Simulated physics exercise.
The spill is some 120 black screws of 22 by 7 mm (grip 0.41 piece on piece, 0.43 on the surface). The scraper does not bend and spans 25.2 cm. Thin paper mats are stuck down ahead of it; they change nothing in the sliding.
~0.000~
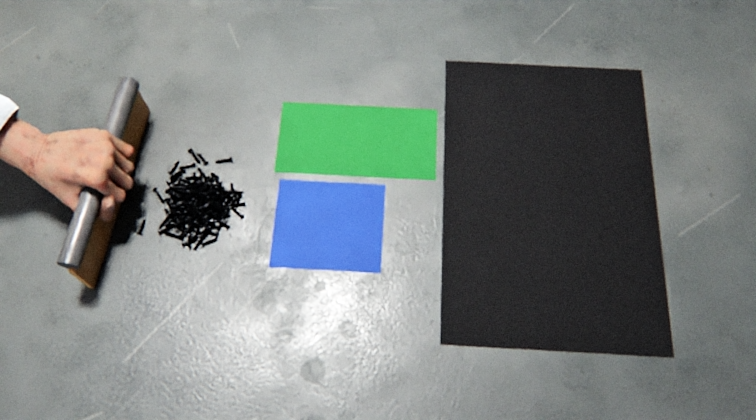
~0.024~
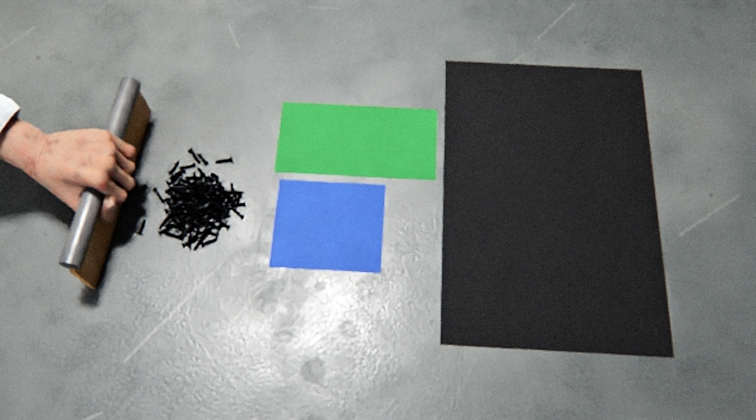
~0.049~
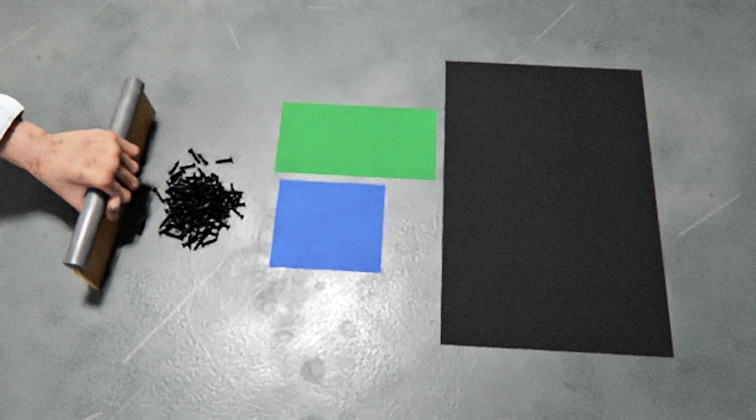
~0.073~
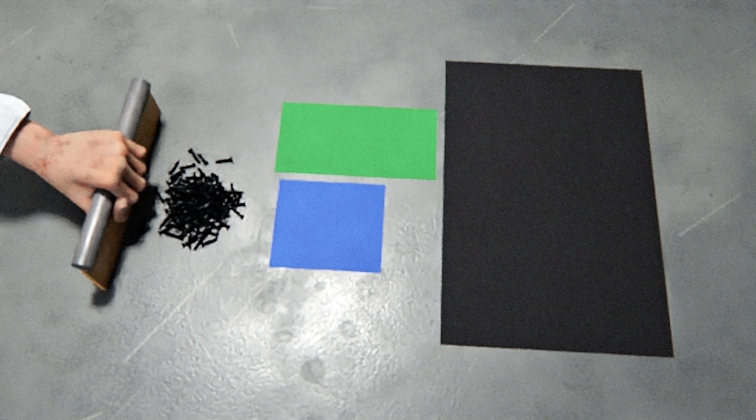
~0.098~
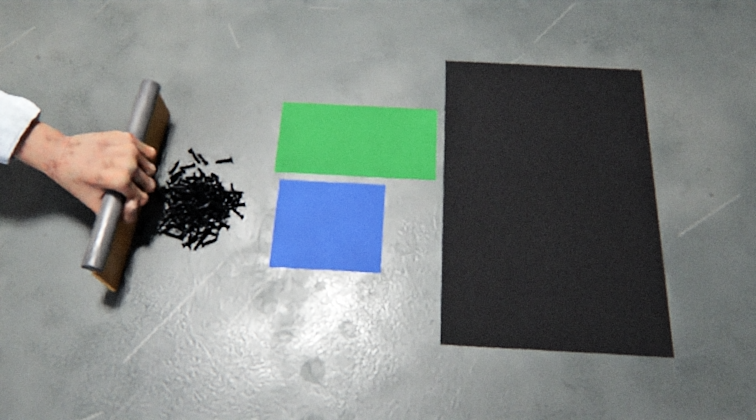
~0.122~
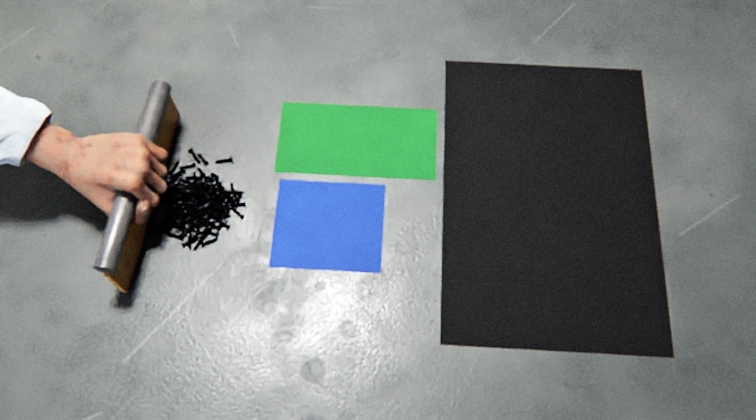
The clip shows a hand gripping a scraper on a grey floor, sliding it slightly rightward to the edge of a pile of black screws, which barely changes, while green, blue and black mats lie still to the right.
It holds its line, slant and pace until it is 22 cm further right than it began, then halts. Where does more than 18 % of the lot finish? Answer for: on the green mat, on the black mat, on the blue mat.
Green mat: Under, black mat: Under, blue mat: Over.
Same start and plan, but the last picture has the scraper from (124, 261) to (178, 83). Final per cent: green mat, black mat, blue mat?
Green mat 30, black mat 0, blue mat 55.
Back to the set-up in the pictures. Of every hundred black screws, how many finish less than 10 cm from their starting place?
About 0 per cent.
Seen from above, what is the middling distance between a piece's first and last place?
Roughly 16 cm.
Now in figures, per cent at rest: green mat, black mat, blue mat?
Green mat 0, black mat 0, blue mat 90.
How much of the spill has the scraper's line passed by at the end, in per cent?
Roughly 0 per cent.
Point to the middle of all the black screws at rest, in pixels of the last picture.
Around (326, 220).
After 0.32 s, scraper 15 cm from its start, spill 11 cm wide; blue mat 15 %, off the mats 85 %.
After 0.52 s, scraper 22 cm from its start, spill 12 cm wide; blue mat 90 %, green mat 5 %, off the mats 10 %.
Then, at 0.69 s, scraper 22 cm from its start, spill 12 cm wide; blue mat 90 %, off the mats 10 %.
At rest (1.2 s), blue mat 90 %, green mat 0 %, black mat 0 %, off the mats 10 %.
